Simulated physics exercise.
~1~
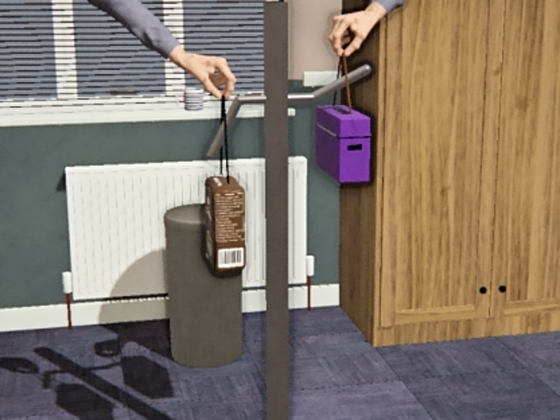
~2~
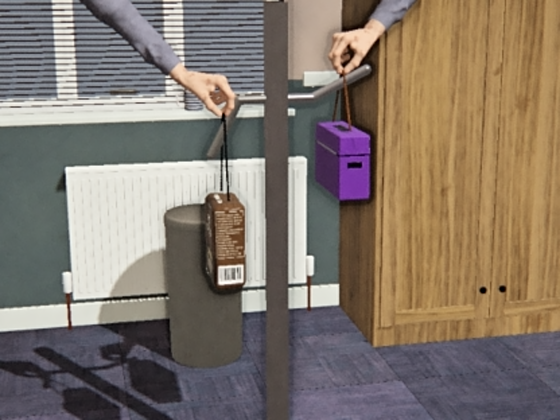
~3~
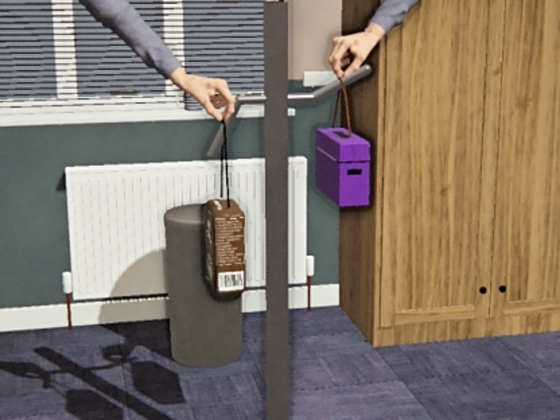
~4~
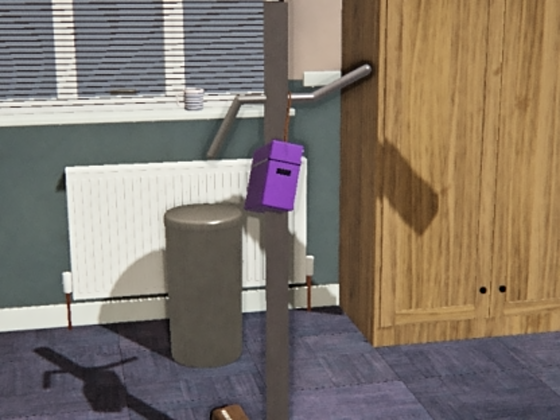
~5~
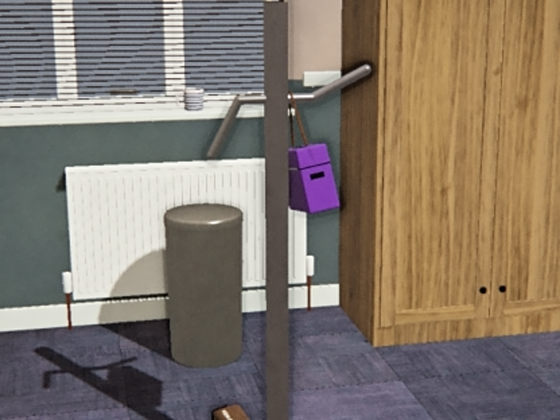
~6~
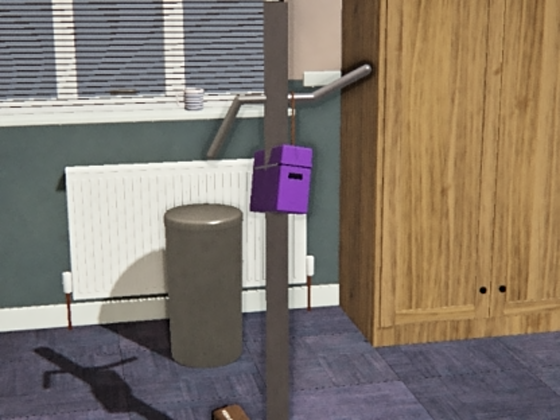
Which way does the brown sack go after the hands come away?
The brown sack goes down, dropping from its peg to the floor near the foot of the post.
